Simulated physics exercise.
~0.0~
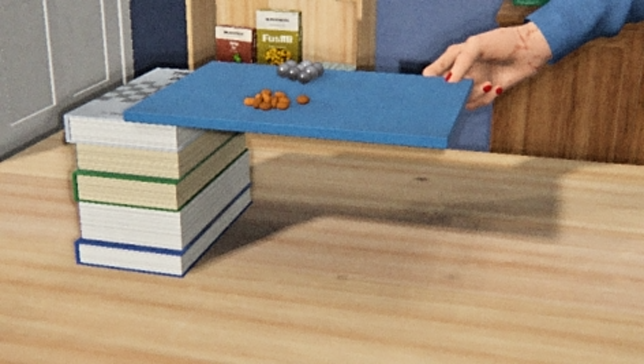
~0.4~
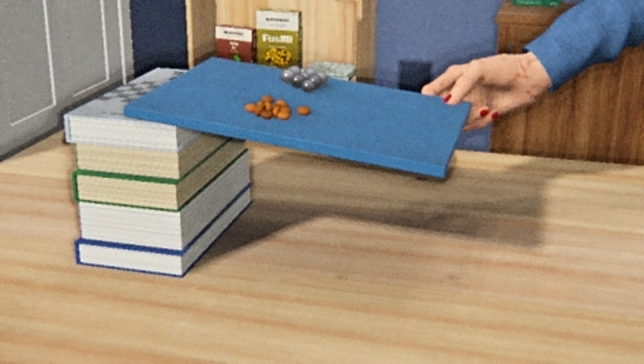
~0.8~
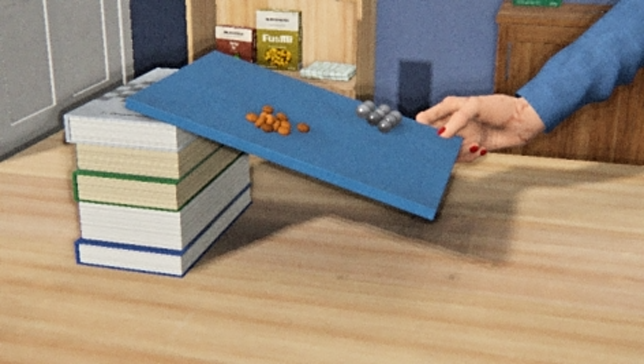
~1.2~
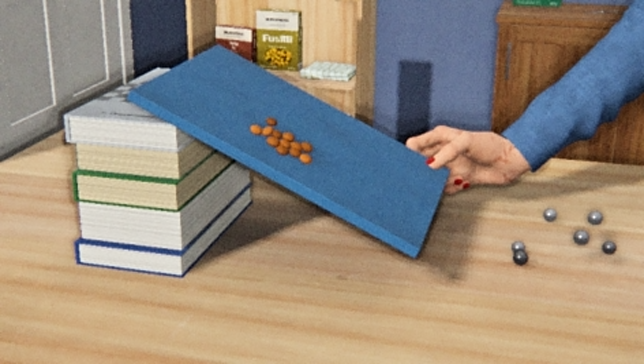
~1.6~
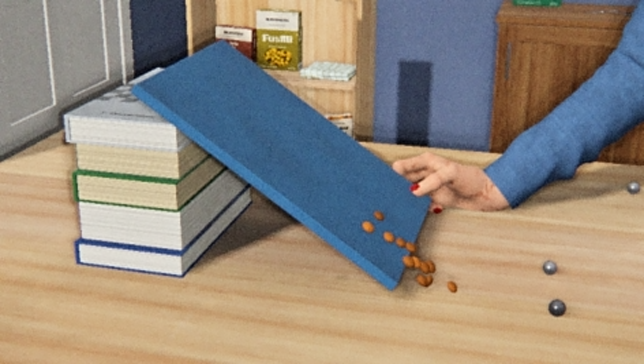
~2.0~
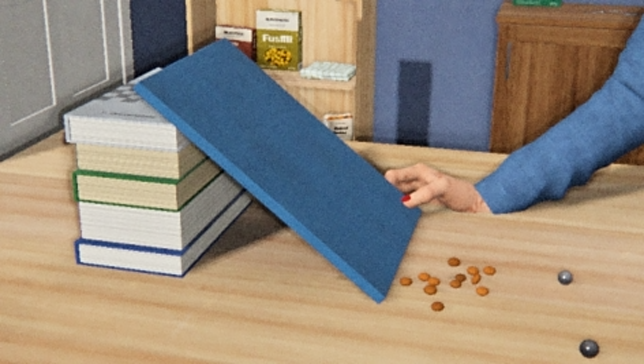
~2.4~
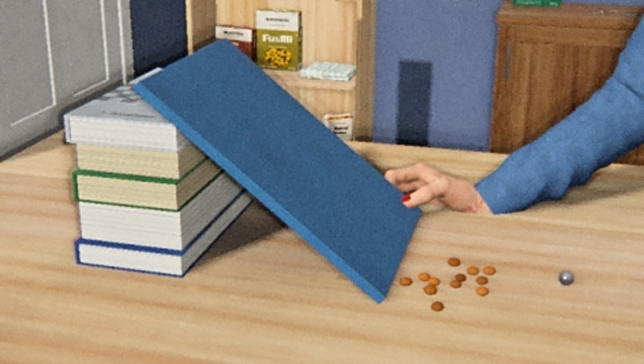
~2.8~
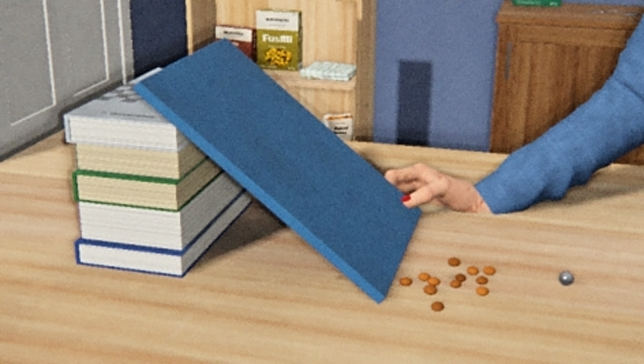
On a wooden counter, a hand lowering a blue board propped on books, grey balls rolling far off, orange pieces stopping nearby.
